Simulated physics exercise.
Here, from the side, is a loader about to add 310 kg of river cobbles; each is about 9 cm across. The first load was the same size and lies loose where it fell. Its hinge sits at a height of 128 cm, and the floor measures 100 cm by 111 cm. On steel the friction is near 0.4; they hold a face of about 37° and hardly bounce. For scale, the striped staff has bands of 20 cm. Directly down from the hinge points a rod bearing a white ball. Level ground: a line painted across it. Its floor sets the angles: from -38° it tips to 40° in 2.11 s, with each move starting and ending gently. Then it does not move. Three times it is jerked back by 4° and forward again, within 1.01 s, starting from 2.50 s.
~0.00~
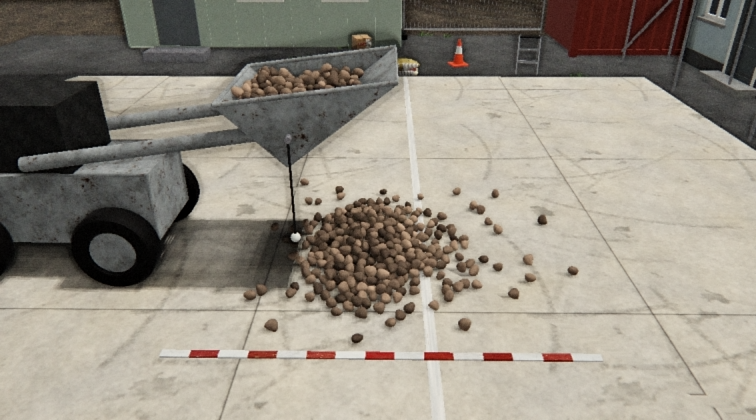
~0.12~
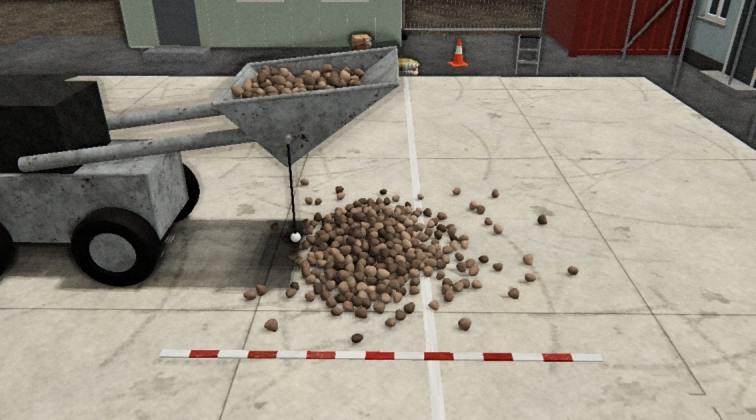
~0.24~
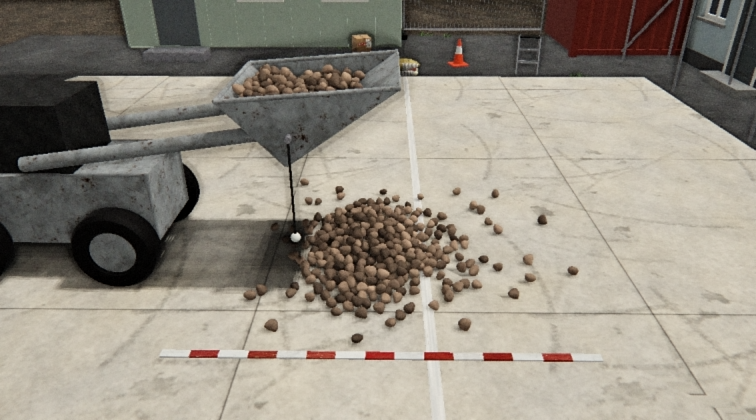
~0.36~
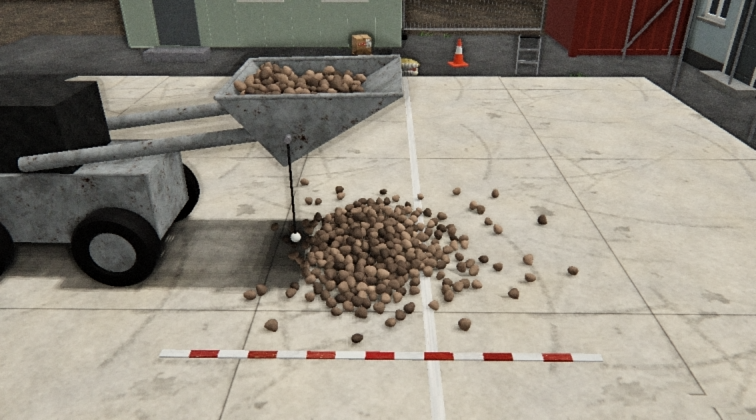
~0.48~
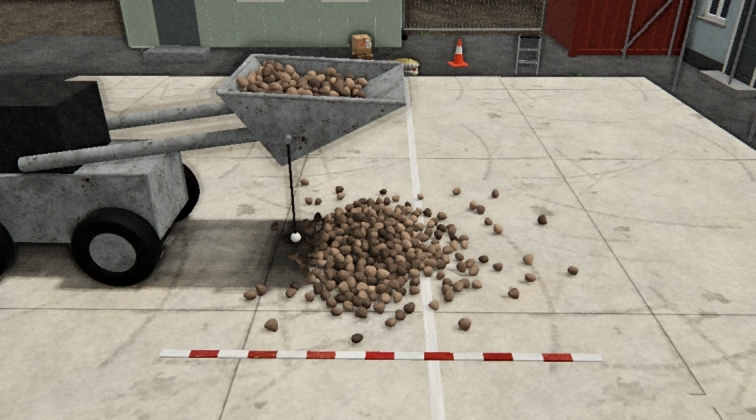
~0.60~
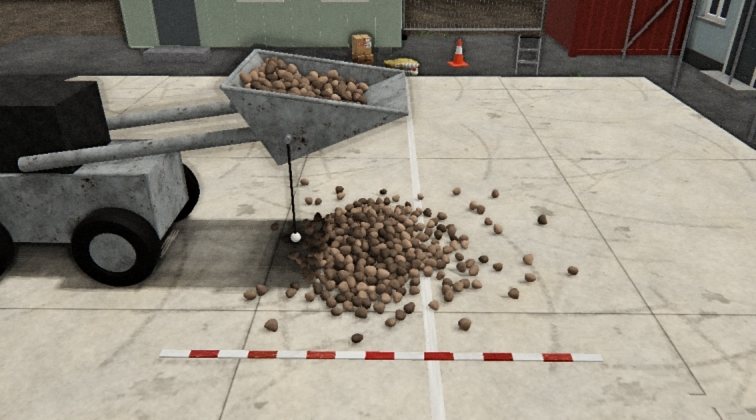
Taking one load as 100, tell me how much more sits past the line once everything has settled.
Some 73 per cent is added.
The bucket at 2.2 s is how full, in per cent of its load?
I'd say about 25 per cent.
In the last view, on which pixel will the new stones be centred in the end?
Roughly at pixel (440, 241).
After 1.6 s the floor is at 28°; in per cent of one load, 100 in the bucket, 85 short of the line, 16 past the line; the foremost stones are at (520, 243).
After 2.2 s the floor is at 40°; in per cent of one load, 24 in the bucket, 132 short of the line, 44 past the line; the foremost stones are at (520, 243).
After 4.0 s the floor is at 40°; in per cent of one load, 0 in the bucket, 111 short of the line, 89 past the line; the foremost stones are at (556, 262).
After 6.6 s the floor is at 40°; in per cent of one load, 0 in the bucket, 111 short of the line, 89 past the line; the foremost stones are at (556, 262). Net gain past the line, 73.
